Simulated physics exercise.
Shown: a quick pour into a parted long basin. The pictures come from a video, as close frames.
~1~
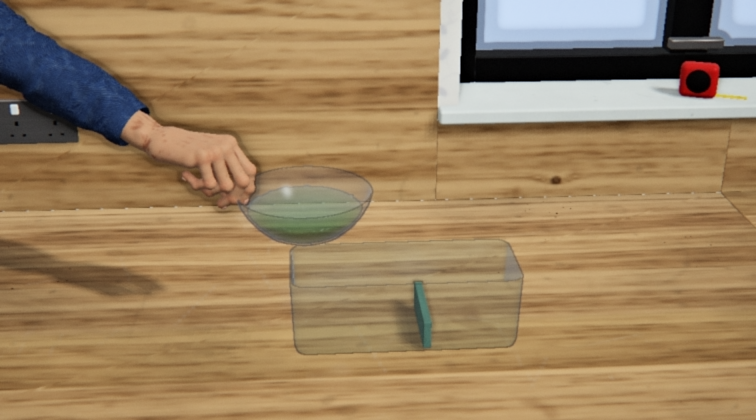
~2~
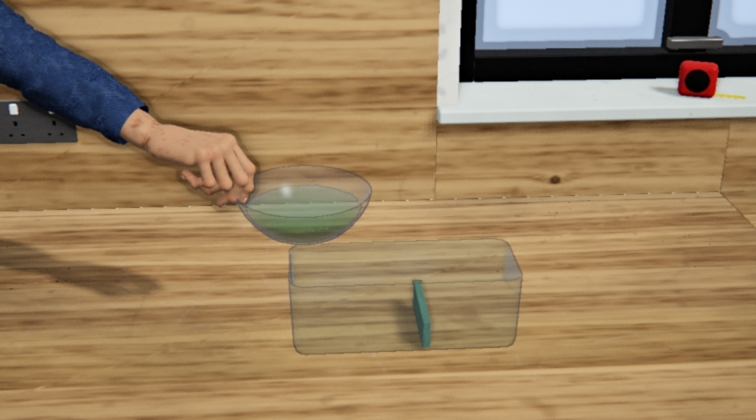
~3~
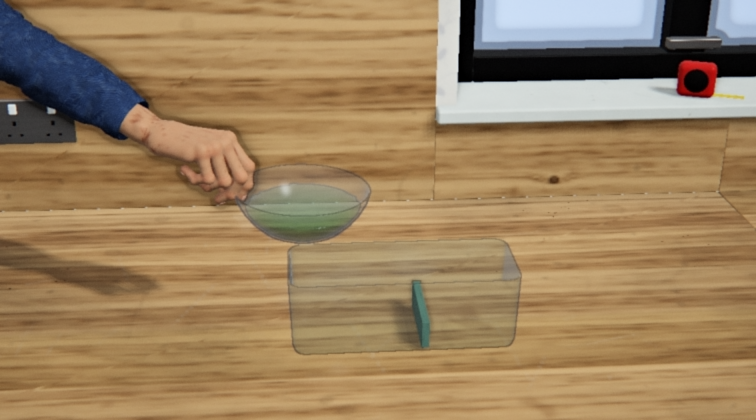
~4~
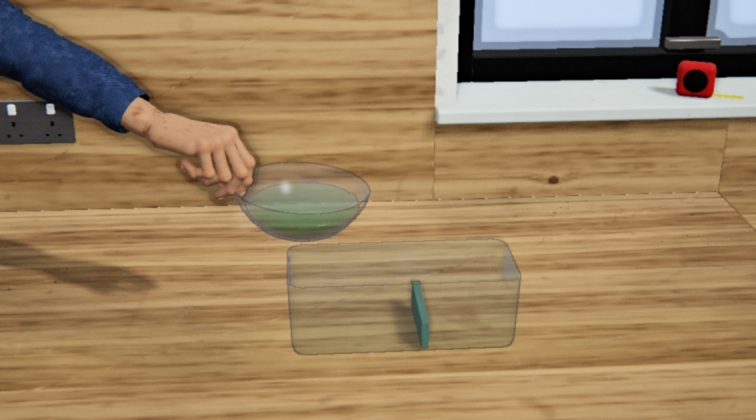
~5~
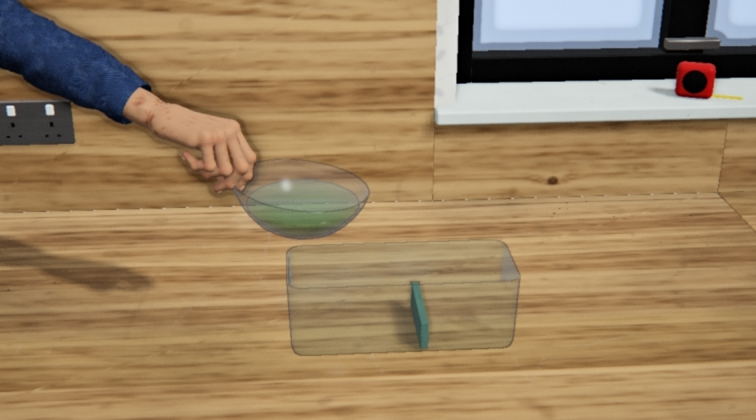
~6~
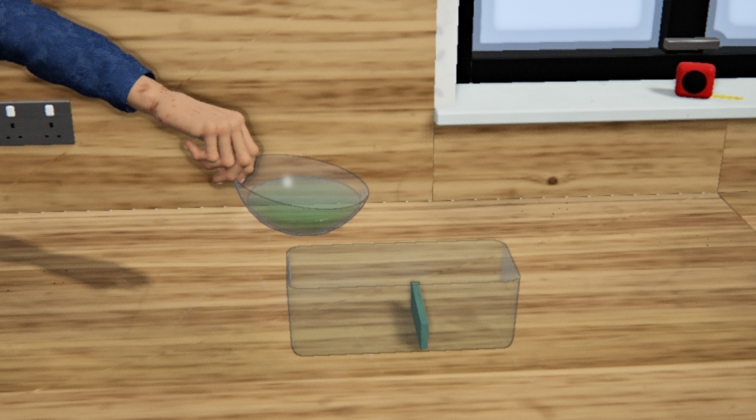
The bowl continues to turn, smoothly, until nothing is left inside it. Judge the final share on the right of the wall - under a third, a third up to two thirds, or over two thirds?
It is over two thirds.
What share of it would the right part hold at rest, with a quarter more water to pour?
Estimated share: Close to 80 per cent.
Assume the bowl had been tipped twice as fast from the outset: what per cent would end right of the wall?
About 65 per cent.
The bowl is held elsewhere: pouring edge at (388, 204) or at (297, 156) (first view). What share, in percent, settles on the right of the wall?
In order: Close to 90 and 10 percent.
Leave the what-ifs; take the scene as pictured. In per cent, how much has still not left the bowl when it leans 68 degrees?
I'd reckon near 35 percent is still held at that tilt.
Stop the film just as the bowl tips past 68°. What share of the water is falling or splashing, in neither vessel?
Something like 45 per cent of it.
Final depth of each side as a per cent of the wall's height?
About 10 per cent on the left and 80 per cent on the right.
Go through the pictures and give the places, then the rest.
In the first picture, tilt 0°; pouring edge (372, 190); surface from (246, 207) to (363, 204); the long basin's rim runs from (291, 267) to (516, 260); the wall's top is at (423, 302).
In the second picture, tilt 0°; pouring edge (371, 190); surface from (245, 206) to (362, 203).
In the third picture, tilt 2°; pouring edge (370, 190); surface from (245, 204) to (361, 202).
In the fourth picture, tilt 4°; pouring edge (369, 190); surface from (244, 202) to (361, 200).
In the fifth picture, tilt 7°; pouring edge (369, 191); surface from (245, 199) to (360, 199).
In the sixth picture, tilt 11°; pouring edge (368, 192); surface from (245, 195) to (362, 196).
A moment on, the bowl is tipped part way and 37 per cent is still to pour, 8 is left of the wall and 10 right of it.
Next, the bowl is tipped right over and 0 per cent is still to pour, 13 is left of the wall and 85 right of it.
Then the bowl is tipped right over and 0 per cent is still to pour, 14 is left of the wall and 86 right of it.
Later the bowl is tipped right over and 0 per cent is still to pour, 14 is left of the wall and 85 right of it.
Finally, 14 per cent lies left of the wall, 85 right of it and 1 outside.
